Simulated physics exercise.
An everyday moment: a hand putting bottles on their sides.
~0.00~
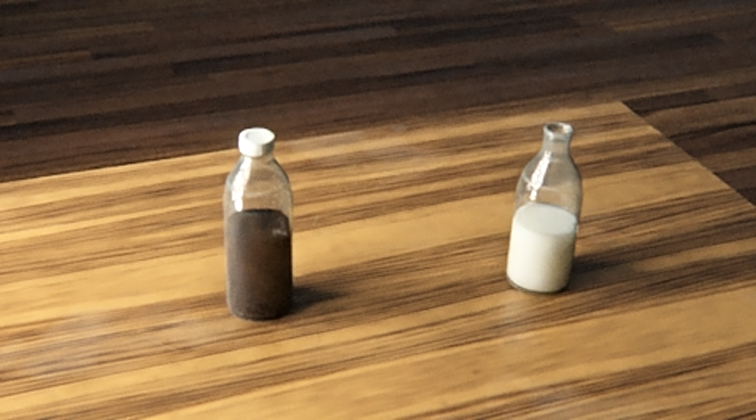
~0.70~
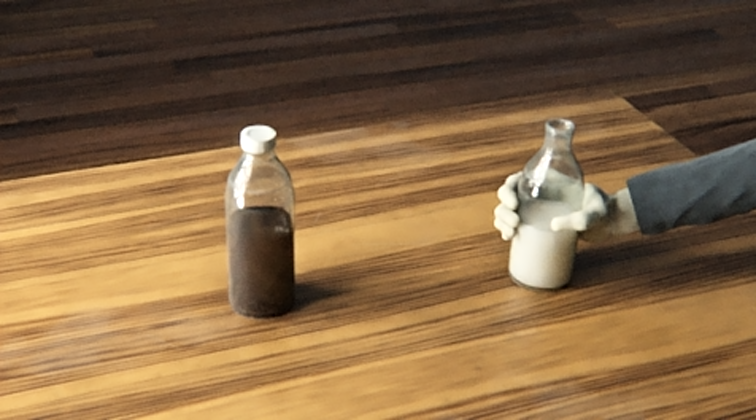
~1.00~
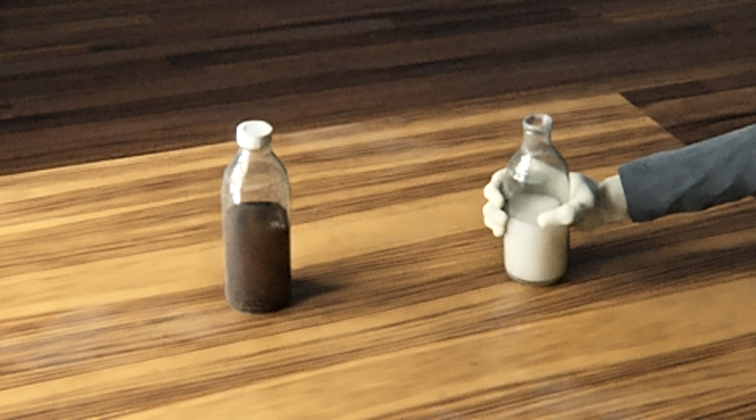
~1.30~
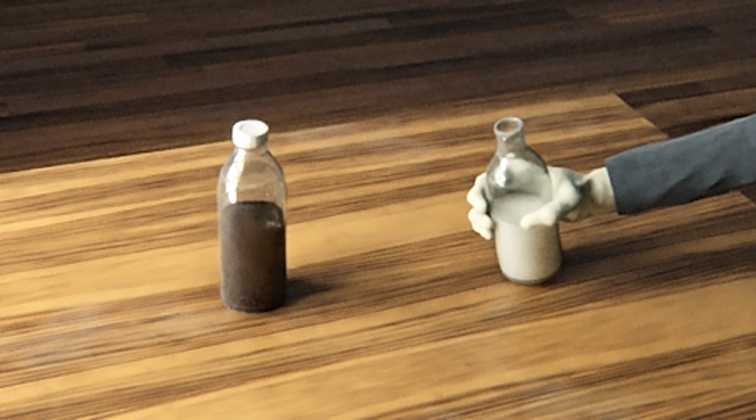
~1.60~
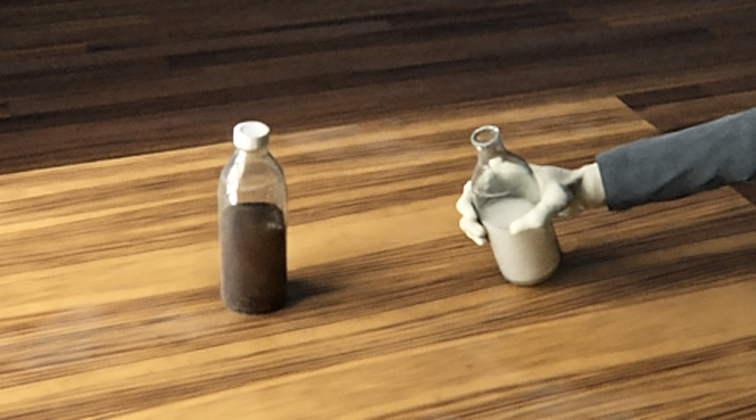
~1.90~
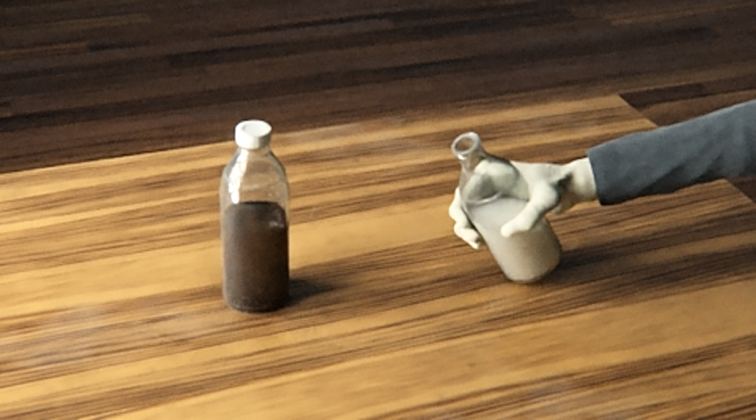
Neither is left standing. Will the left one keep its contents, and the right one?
Left: It holds it all. Right: It lets some out.
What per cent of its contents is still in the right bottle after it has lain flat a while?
Close to 60 %.
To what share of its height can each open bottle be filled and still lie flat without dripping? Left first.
First 24 %, second 22 %.
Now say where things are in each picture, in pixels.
In the first frame, both stand upright; right bottle (549, 203) about a third full, open; left bottle (259, 222) about half full, capped.
In the second frame, a hand takes the right bottle; right bottle about a third full, surface at (548, 215); left bottle about half full, surface at (261, 221).
In the third frame, the right bottle is going over; right bottle (537, 194) about a third full; left bottle (257, 214) about half full.
In the fourth frame, the right bottle is going over; right bottle about a third full, surface at (523, 210); left bottle about half full, surface at (253, 216).
In the fifth frame, the right bottle is going over; right bottle (508, 200) tipped 25°; left bottle (254, 215) about half full.
In the sixth frame, the right bottle is going over; right bottle (499, 202) tipped 30°, open; left bottle about half full, surface at (256, 216), capped.
After 2.6 s, the right bottle is nearly down; right bottle, nothing comes out.
After 3.6 s, the right bottle lies flat; right bottle, it is running out of the neck.
After 6.5 s, both lie flat; right bottle, it is running out of the neck; left bottle, nothing comes out.
